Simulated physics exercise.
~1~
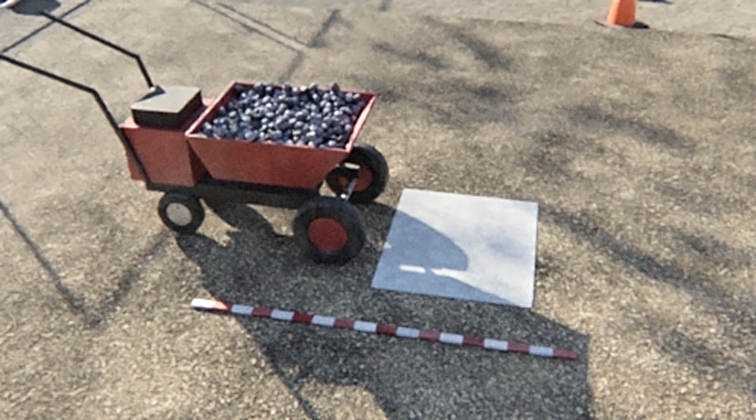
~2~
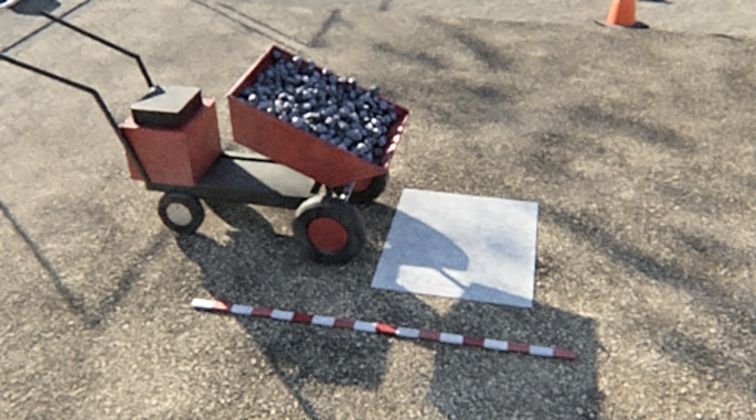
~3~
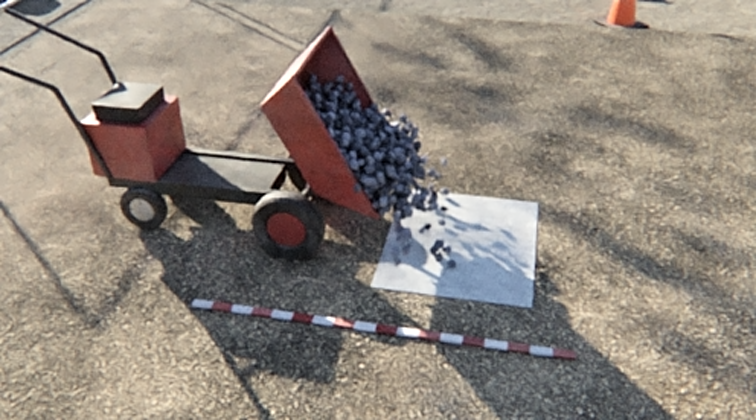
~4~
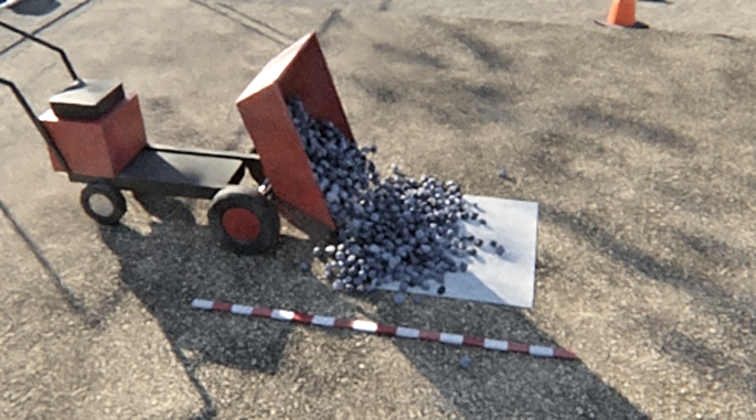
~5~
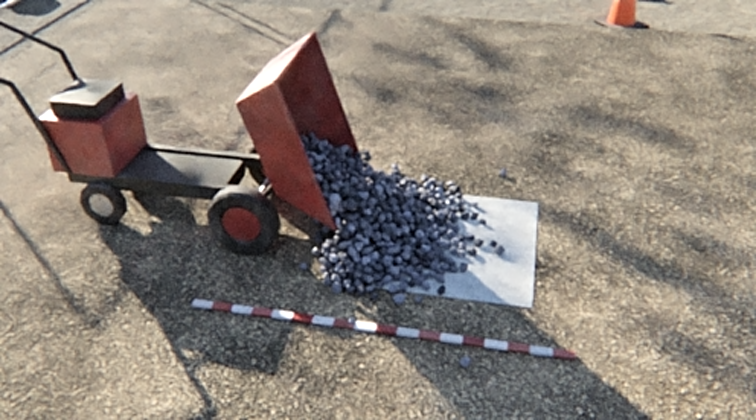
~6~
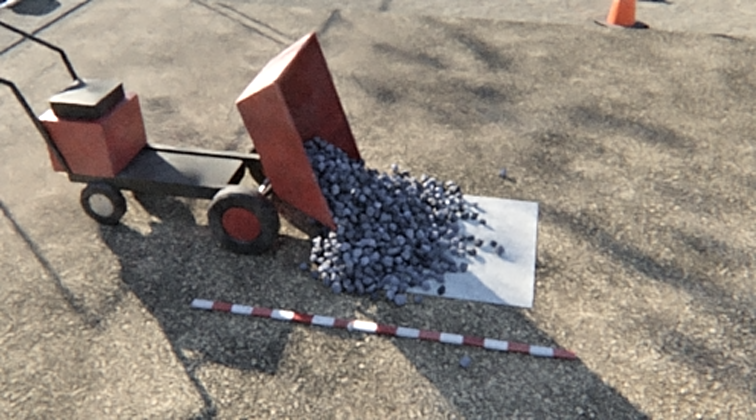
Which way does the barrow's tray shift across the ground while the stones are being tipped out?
The tray shifts to the left, carried along as the barrow rolls back away from the sheet.
A red powered barrow's tray, heaped with dark, angular stones, starts level beside a pale sheet lying on rough ground behind a red and white striped staff. The tray tips forward to the right, lifting its rear end while the stones stay inside. As it steepens, the barrow rolls back to the left and the stones begin spilling over the front lip onto the sheet. More pour down into a spreading heap, then the flow slows. The barrow stands still with its tray steeply raised, some stones still inside, and the heap lies partly on bare ground and partly on the sheet.
